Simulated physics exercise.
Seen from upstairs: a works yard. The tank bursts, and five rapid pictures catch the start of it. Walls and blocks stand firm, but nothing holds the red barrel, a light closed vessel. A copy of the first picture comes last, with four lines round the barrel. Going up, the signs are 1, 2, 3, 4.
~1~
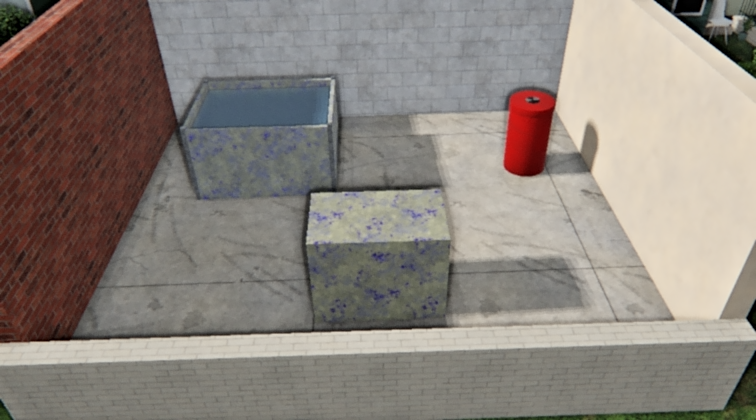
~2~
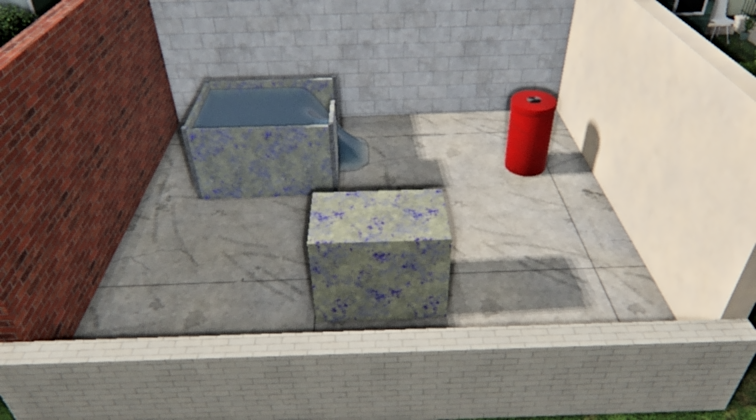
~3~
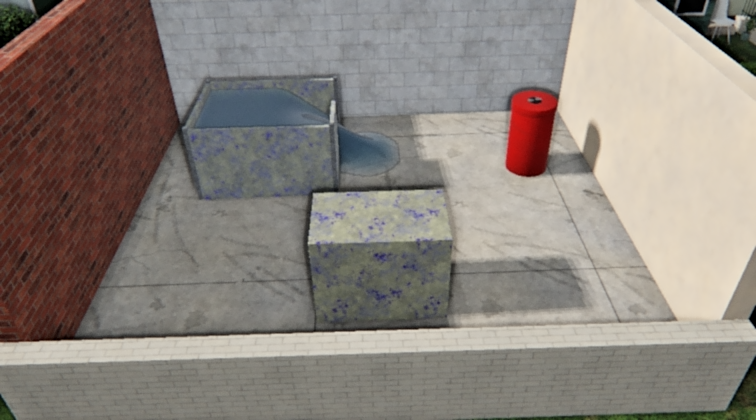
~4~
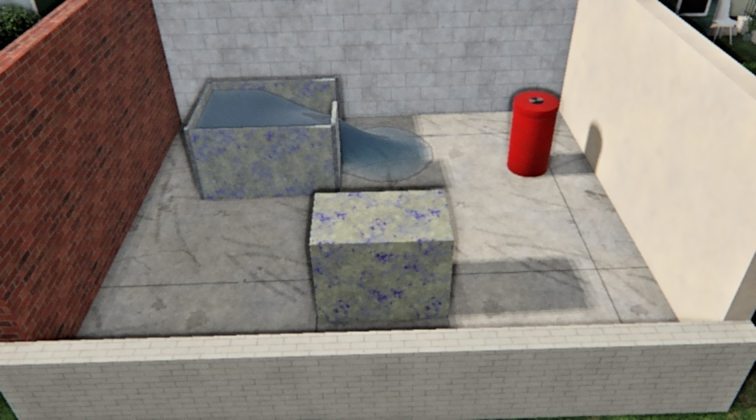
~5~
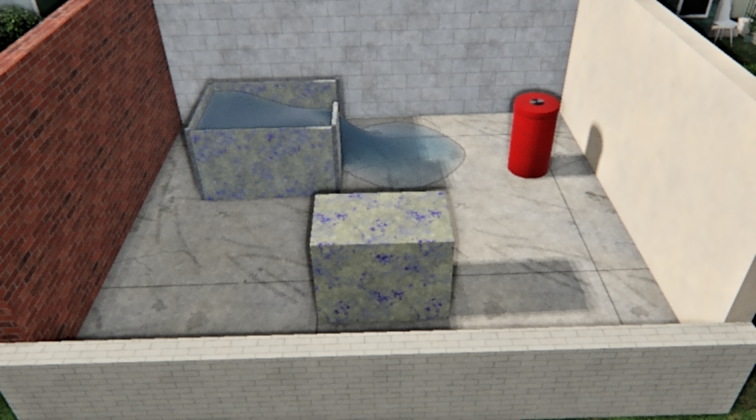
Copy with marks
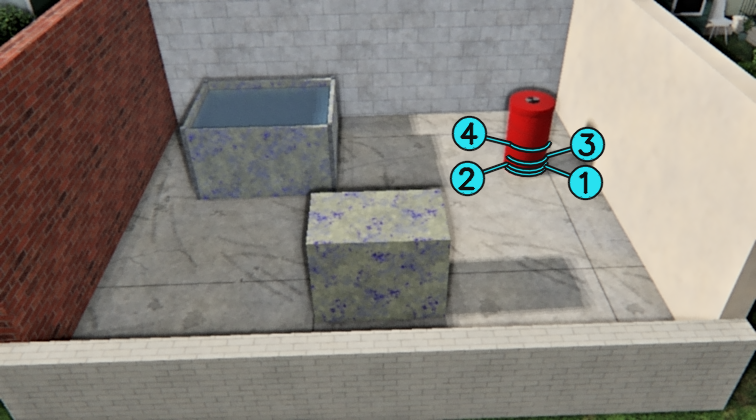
Water pours from the right side of a full tank and spreads across the yard.
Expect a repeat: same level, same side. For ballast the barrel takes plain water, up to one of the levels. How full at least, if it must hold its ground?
I would pick line 4.
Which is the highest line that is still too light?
It is 3.
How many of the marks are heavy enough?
One of them.
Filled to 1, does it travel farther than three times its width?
Yes, clearly.
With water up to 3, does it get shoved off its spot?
Yes, that goes wrong.
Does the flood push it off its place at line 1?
Yes, that goes wrong.
On the marked copy, 1 at (529, 174); 2 at (529, 170); 3 at (530, 163); 4 at (533, 150); from the bottom up 1, 2, 3, 4.
Choosing 1, it is pushed about 10 times its own width away.
Choosing 2, it is pushed about 8 times its own width away.
Choosing 3, it is pushed about 3 times its own width away.
Choosing 4, it does not move.
